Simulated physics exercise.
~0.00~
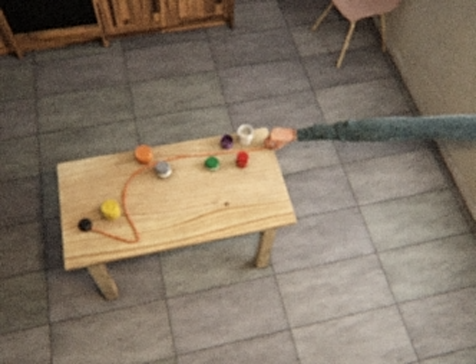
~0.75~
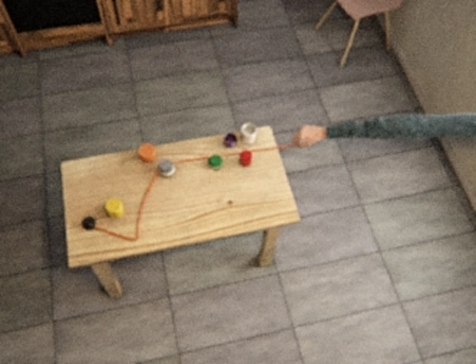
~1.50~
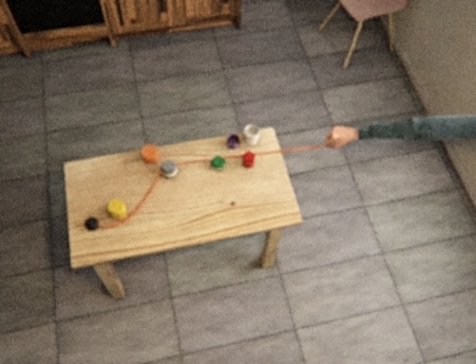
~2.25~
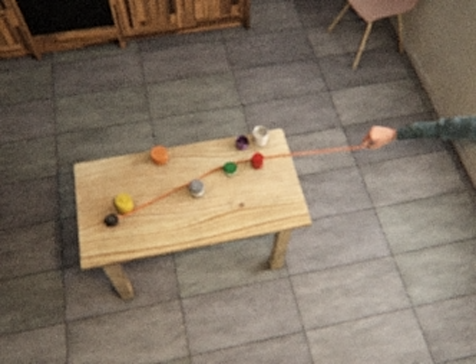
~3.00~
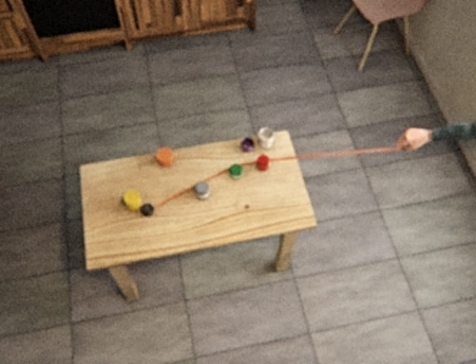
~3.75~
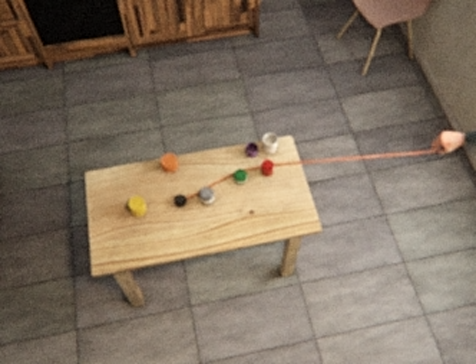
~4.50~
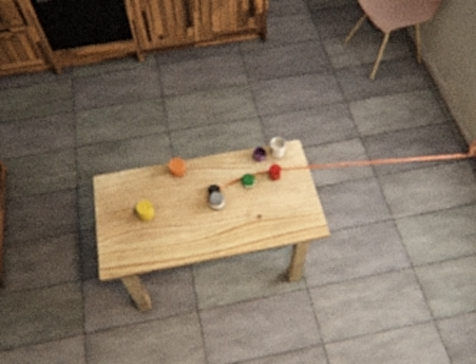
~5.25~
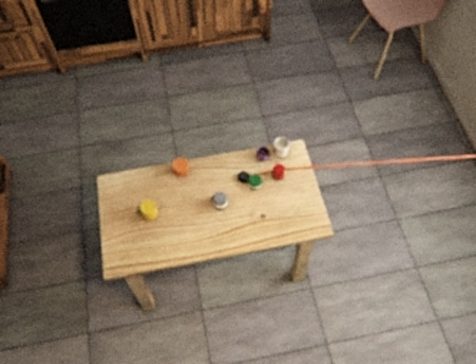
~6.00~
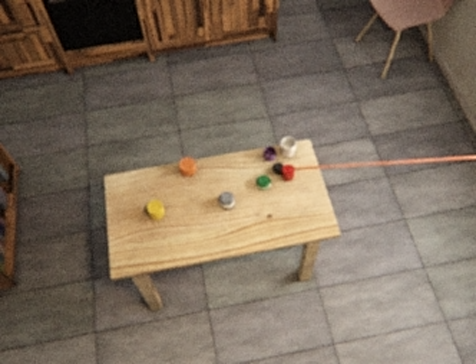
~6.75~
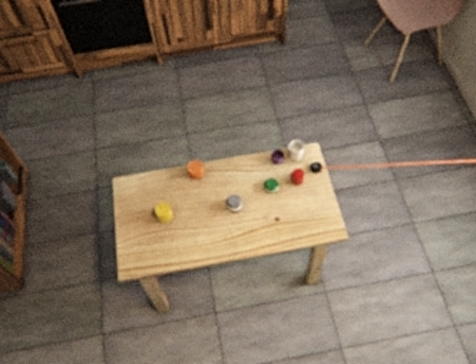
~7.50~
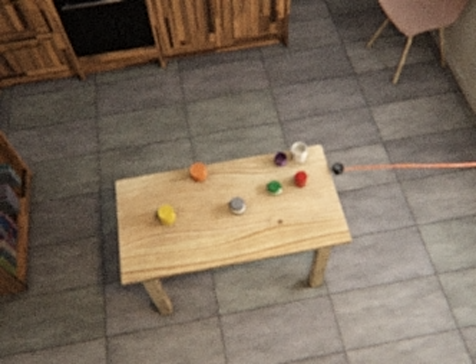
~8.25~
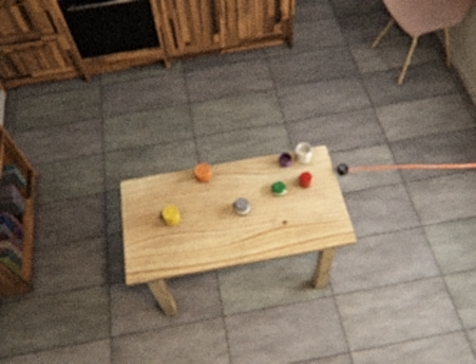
Black lamp base dragged rightwards across a wooden table by a hand pulling its orange cable, slipping between pots and off the edge.
